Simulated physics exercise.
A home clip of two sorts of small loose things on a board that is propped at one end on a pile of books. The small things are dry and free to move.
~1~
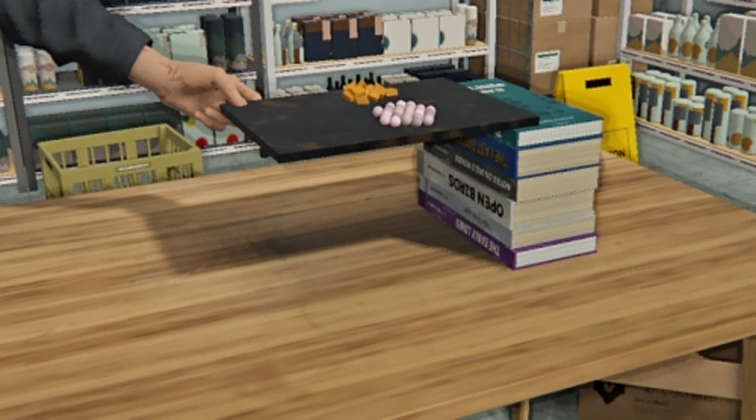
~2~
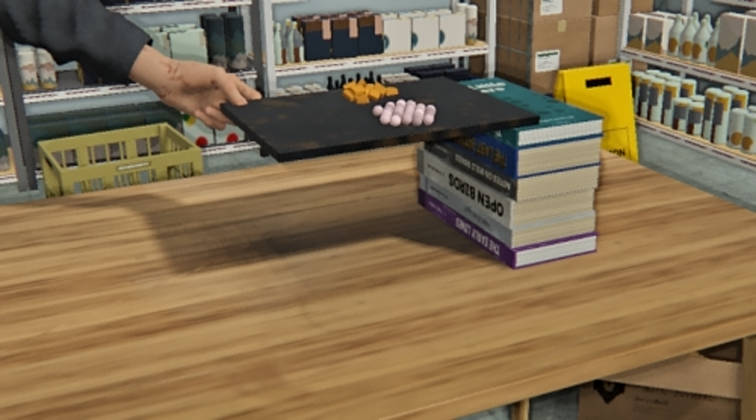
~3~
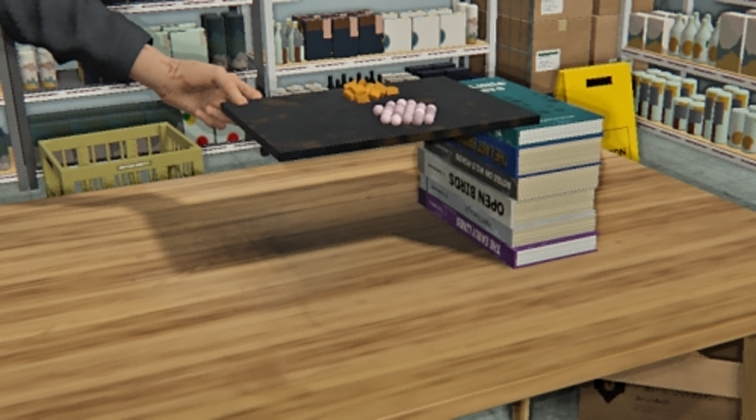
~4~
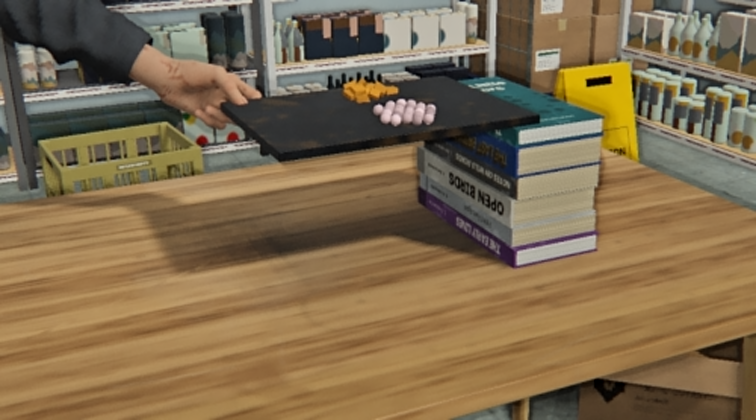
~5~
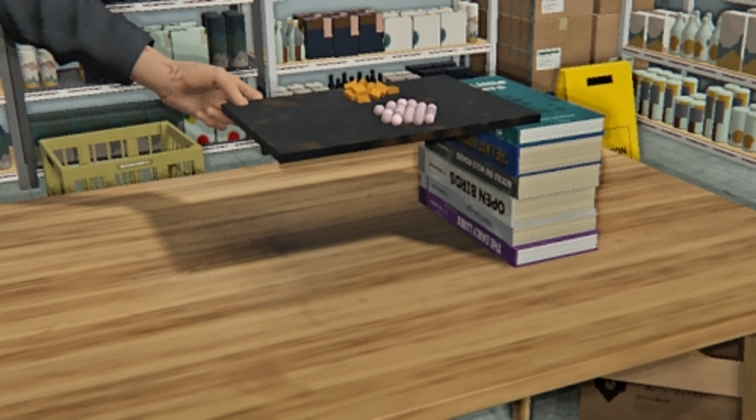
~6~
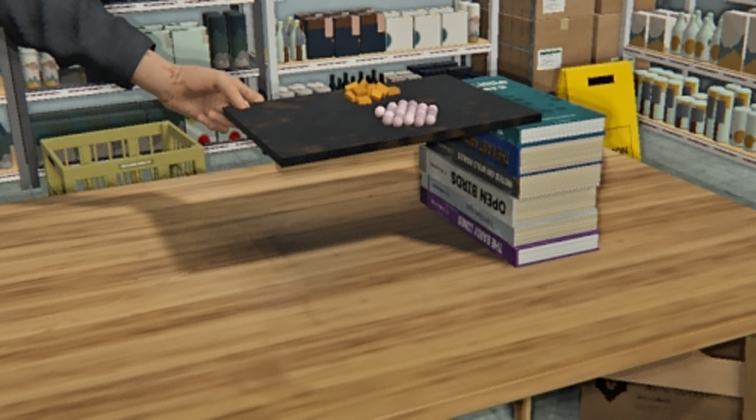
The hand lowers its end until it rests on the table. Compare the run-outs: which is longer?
The near one outruns the other.
Then, 0.66 s past the last view, board sloping at 22°; near portion most still on the board; far portion all still on the board.
Then, 1.23 s past the last view, board sloping at 37°; near portion mostly one to two board lengths out; far portion mostly at the foot of the board.
Then, 1.72 s past the last view, board resting at 38°; near portion mostly one to two board lengths out; far portion mostly at the foot of the board.
Finally, board resting at 38°; near portion mostly more than two board lengths out, about a third gone off the table; far portion mostly at the foot of the board; the near portion has gone farther.
